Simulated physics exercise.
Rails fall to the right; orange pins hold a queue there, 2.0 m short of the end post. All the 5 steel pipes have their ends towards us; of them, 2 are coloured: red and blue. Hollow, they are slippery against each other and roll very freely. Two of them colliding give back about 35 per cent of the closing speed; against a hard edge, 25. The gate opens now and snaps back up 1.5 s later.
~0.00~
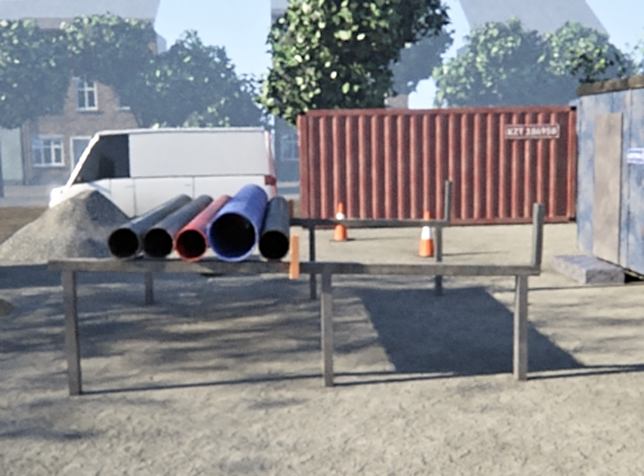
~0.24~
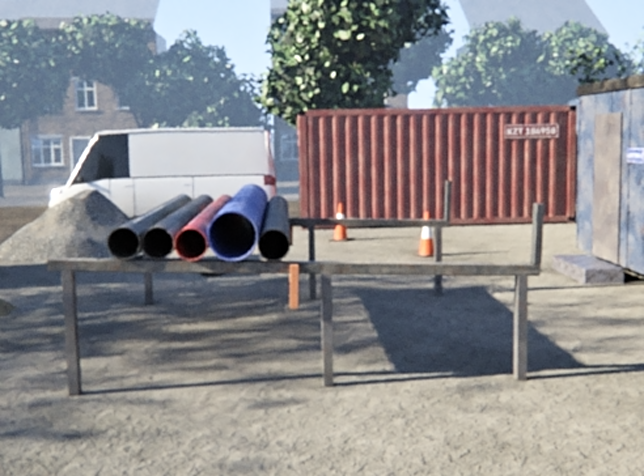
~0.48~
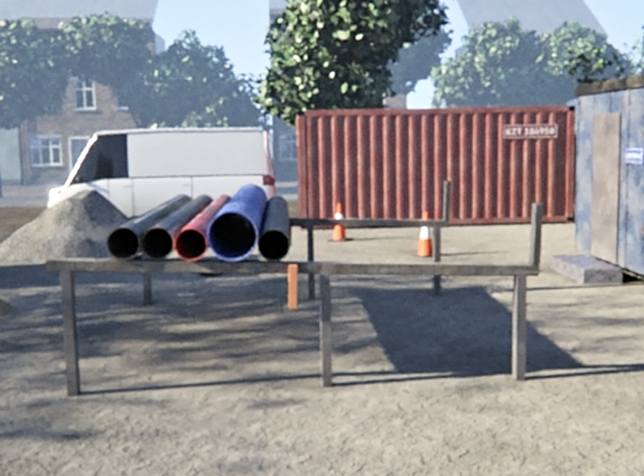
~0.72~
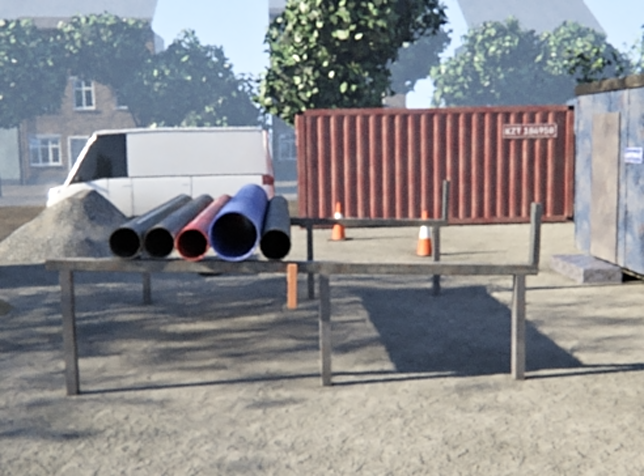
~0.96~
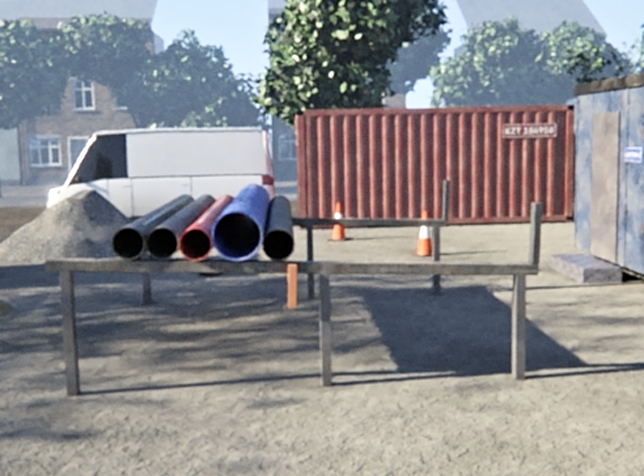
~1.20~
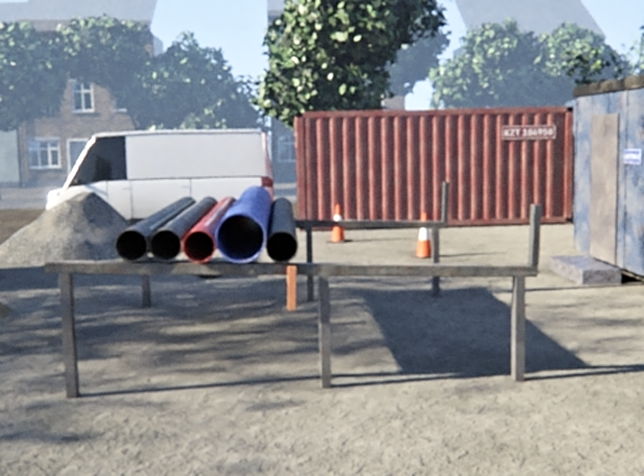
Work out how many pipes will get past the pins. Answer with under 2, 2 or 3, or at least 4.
I would say under 2.
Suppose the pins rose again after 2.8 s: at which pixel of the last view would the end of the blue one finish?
Near pixel (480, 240).
After 1.5 s, red is on the rails, 65 cm above the pins, rolling right; blue is on the rails, 35 cm above the pins, rolling right; 0 below the pins.
After 1.8 s, red is on the rails, 65 cm above the pins, rolling right; blue is on the rails, 30 cm above the pins, rolling right; 1 below the pins.
At rest (5.1 s), red is on the rails, 55 cm above the pins; blue is on the rails, 25 cm above the pins; 1 below the pins.
